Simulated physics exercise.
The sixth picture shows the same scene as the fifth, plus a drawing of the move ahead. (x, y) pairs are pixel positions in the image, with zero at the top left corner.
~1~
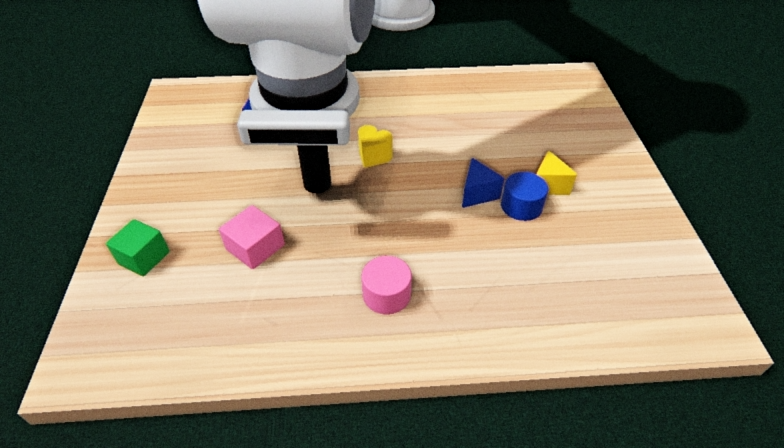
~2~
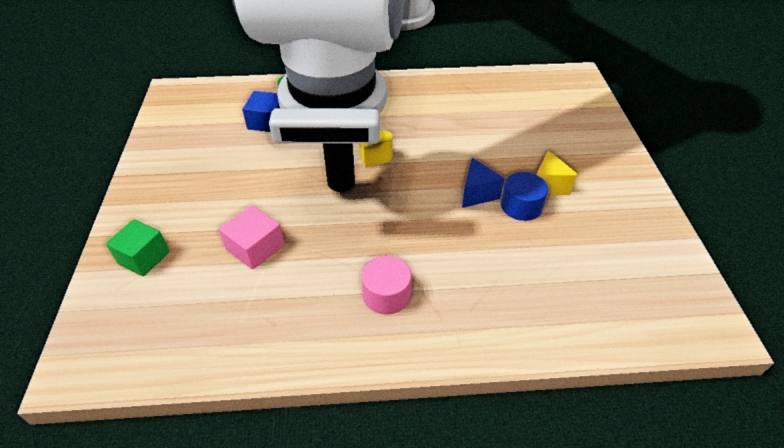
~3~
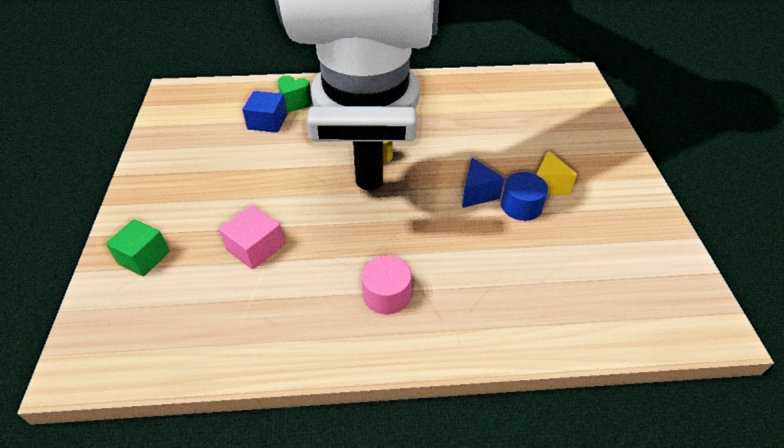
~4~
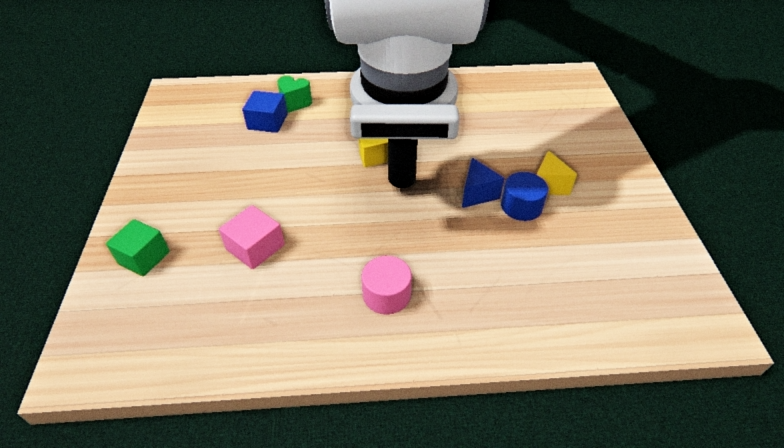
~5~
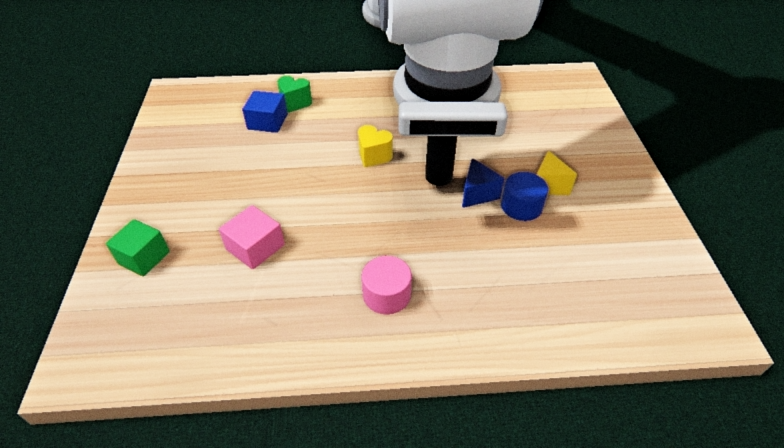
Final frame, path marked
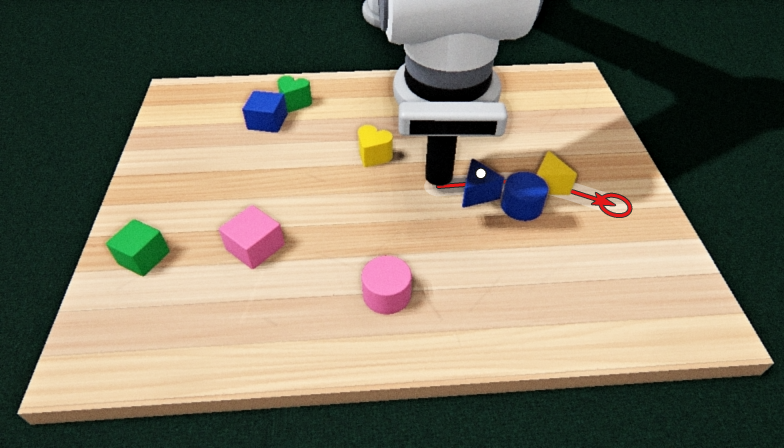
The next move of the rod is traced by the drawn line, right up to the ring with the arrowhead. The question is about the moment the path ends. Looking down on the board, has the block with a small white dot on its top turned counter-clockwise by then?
No, that is not how it ends up.
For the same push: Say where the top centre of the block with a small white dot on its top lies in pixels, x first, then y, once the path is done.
About (511, 180).
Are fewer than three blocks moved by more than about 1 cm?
Short answer: No.
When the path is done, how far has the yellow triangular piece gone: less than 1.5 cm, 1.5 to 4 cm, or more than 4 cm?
Over 4 cm.
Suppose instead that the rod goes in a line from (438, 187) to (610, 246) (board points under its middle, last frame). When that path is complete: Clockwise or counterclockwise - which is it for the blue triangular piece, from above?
From the top: Counterclockwise.
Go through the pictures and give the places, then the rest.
The first picture shows lower end of the rod at (318, 184), tops of blocks, yellow heart at (373, 136), blue triangular piece at (481, 173), blue circle at (527, 185), yellow triangular piece at (555, 166).
The second picture shows rod at (341, 183), blocks as before.
The third picture shows rod at (370, 181), blocks as before.
The fourth picture shows rod at (402, 179), blocks as before.
The fifth picture shows rod at (439, 177), yellow heart at (373, 136), blue triangular piece at (481, 173), blue circle at (527, 185), yellow triangular piece at (555, 166).
The drawn path runs from (438, 187) by way of (496, 182) and (555, 187) to (615, 205); the dot is on the blue triangular piece.
What follows on the original path. One third of the way, rod at (498, 173); blue triangular piece at (510, 179), turned 65° clockwise; blue circle at (544, 193).
Two thirds of the way, rod at (558, 177); blue triangular piece at (511, 180), turned 70° clockwise; blue circle at (545, 194); yellow triangular piece at (589, 170).
At the end, rod at (619, 196); yellow heart not moved; blue triangular piece at (511, 180), turned 70° clockwise; blue circle at (545, 194); yellow triangular piece at (650, 181), turned 40° anticlockwise.
